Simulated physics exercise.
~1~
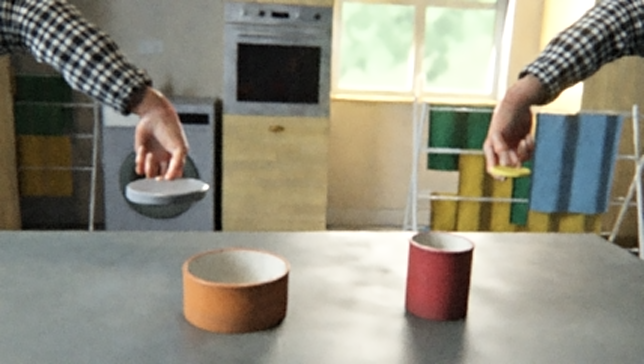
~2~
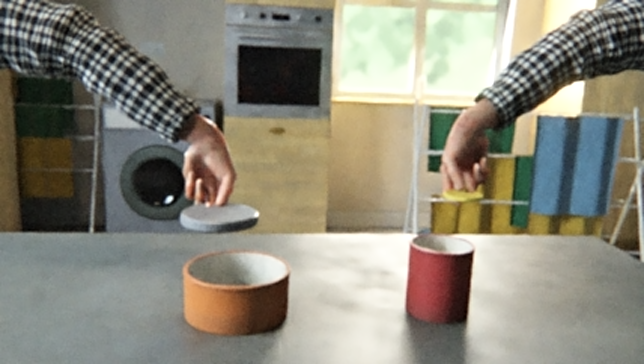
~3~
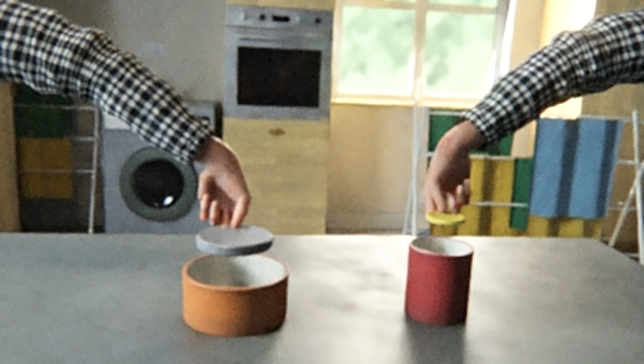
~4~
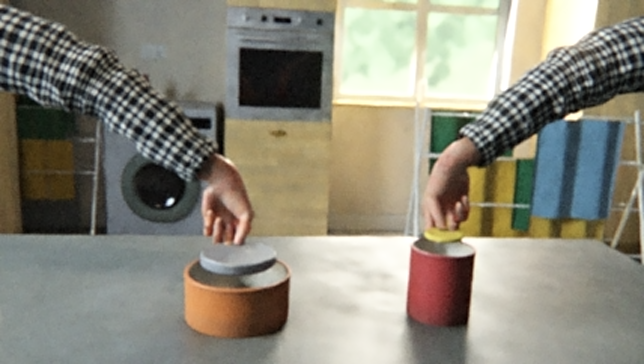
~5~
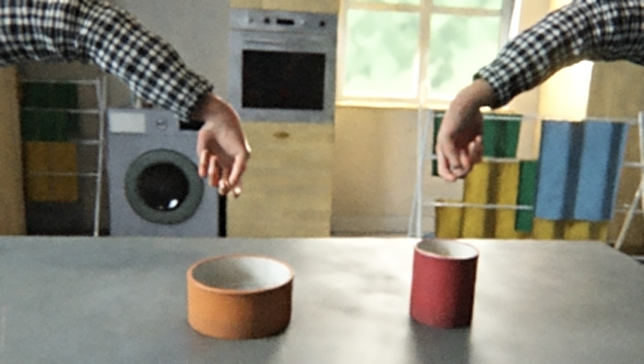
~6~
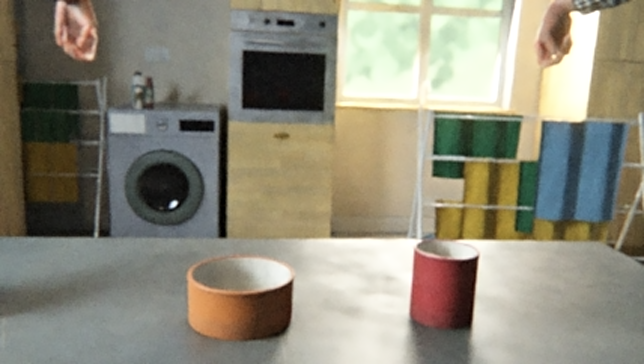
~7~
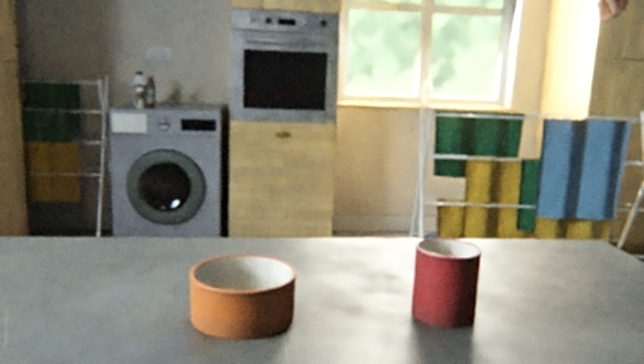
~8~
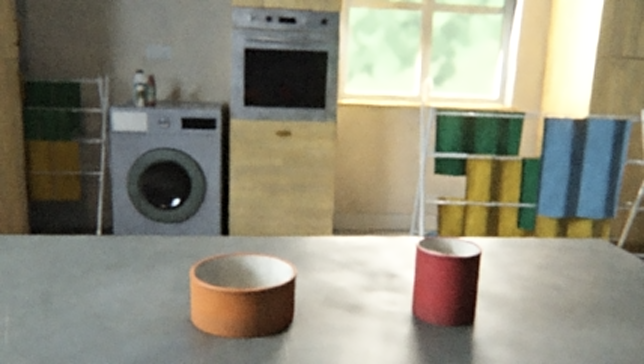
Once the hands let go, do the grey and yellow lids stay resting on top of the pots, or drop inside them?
Both drop inside, the grey lid into the orange pot and the yellow lid into the red one.
